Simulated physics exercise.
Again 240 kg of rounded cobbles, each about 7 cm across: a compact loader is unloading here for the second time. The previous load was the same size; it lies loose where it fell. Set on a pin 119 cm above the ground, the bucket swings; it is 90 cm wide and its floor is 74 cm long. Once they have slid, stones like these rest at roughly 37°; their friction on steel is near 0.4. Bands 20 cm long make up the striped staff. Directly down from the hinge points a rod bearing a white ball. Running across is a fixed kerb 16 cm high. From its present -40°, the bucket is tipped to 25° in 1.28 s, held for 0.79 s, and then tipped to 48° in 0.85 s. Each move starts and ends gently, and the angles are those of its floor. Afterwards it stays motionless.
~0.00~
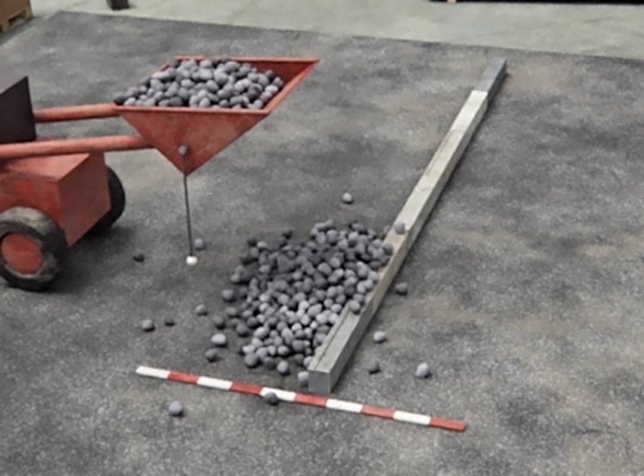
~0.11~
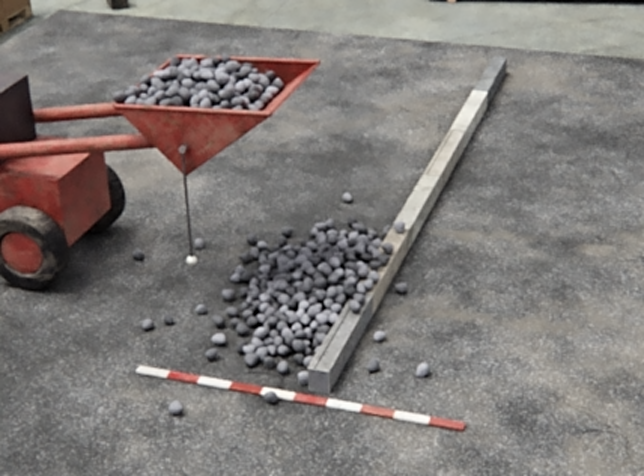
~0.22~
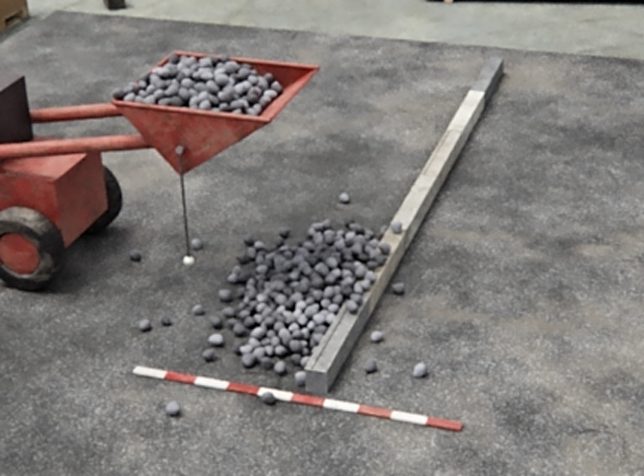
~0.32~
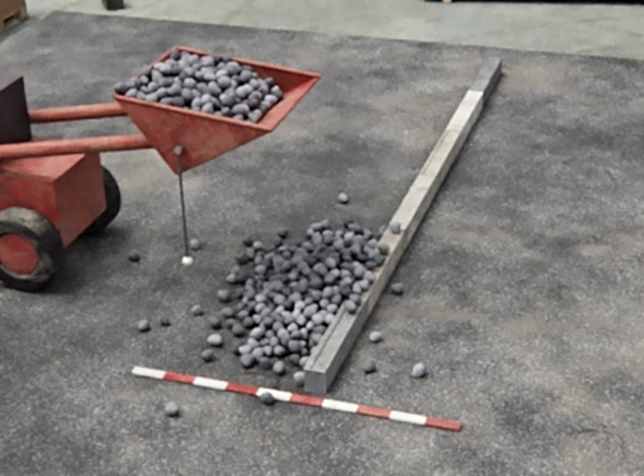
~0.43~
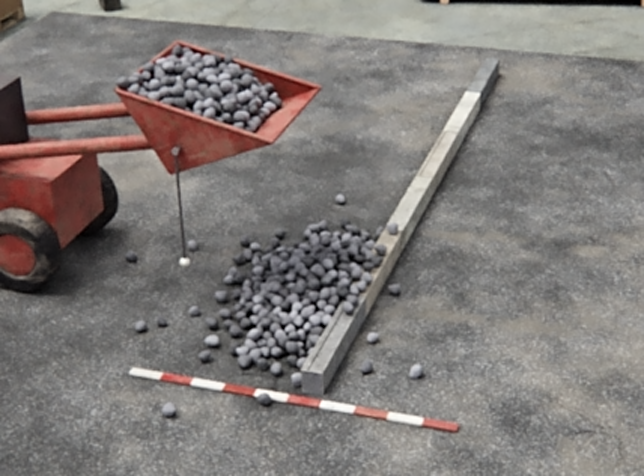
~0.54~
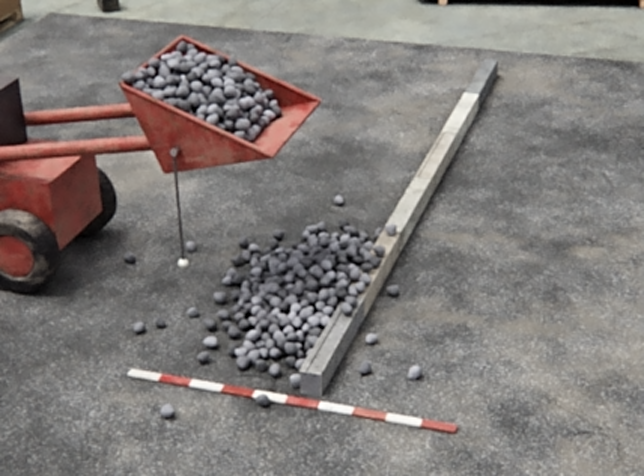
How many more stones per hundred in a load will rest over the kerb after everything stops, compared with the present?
I would say 39 per hundred.
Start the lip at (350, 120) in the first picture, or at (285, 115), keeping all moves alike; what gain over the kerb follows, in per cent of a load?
The first would add around 100 per cent, the second around 60 per cent.
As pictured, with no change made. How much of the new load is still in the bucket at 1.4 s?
About 75 per cent is held.
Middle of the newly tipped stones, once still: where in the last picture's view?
In the last view, about pixel (346, 284).
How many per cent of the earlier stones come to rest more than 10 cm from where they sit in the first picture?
Around 5 in a hundred.
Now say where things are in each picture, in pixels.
In the first picture, the bucket is at -40°, its lip at (270, 113); the top of the load is at (204, 73). The earlier load is highest near (337, 270), 24 cm above ground level, 100 % on this side of the kerb, 1 % over the kerb.
The second picture shows lip at (271, 114), floor tilted -39°, highest stones at (200, 72); the stones move at 0.1 m/s on average.
In the third picture, the bucket is at -35°, its lip at (270, 121); the top of the load is at (186, 70); the stones move at 0.1 m/s on average.
The fourth picture shows lip at (272, 130), floor tilted -30°, highest stones at (178, 66); the stones move at 0.2 m/s on average.
The fifth picture shows lip at (273, 143), floor tilted -23°, highest stones at (177, 63); the stones move at 0.3 m/s on average.
The sixth picture shows lip at (273, 157), floor tilted -15°, highest stones at (182, 61); the stones move at 0.3 m/s on average.
After 1.0 s the floor is at 15°; in per cent of one load, 100 in the bucket, 100 on this side of the kerb, 1 over the kerb; the foremost stones are at (374, 312).
After 1.4 s the floor is at 25°; in per cent of one load, 74 in the bucket, 126 on this side of the kerb, 1 over the kerb; the foremost stones are at (374, 312).
After 3.4 s the floor is at 48°; in per cent of one load, 0 in the bucket, 161 on this side of the kerb, 39 over the kerb; the foremost stones are at (521, 311).
After 5.8 s the floor is at 48°; in per cent of one load, 0 in the bucket, 161 on this side of the kerb, 39 over the kerb; the foremost stones are at (521, 311). Net gain over the kerb, 39.
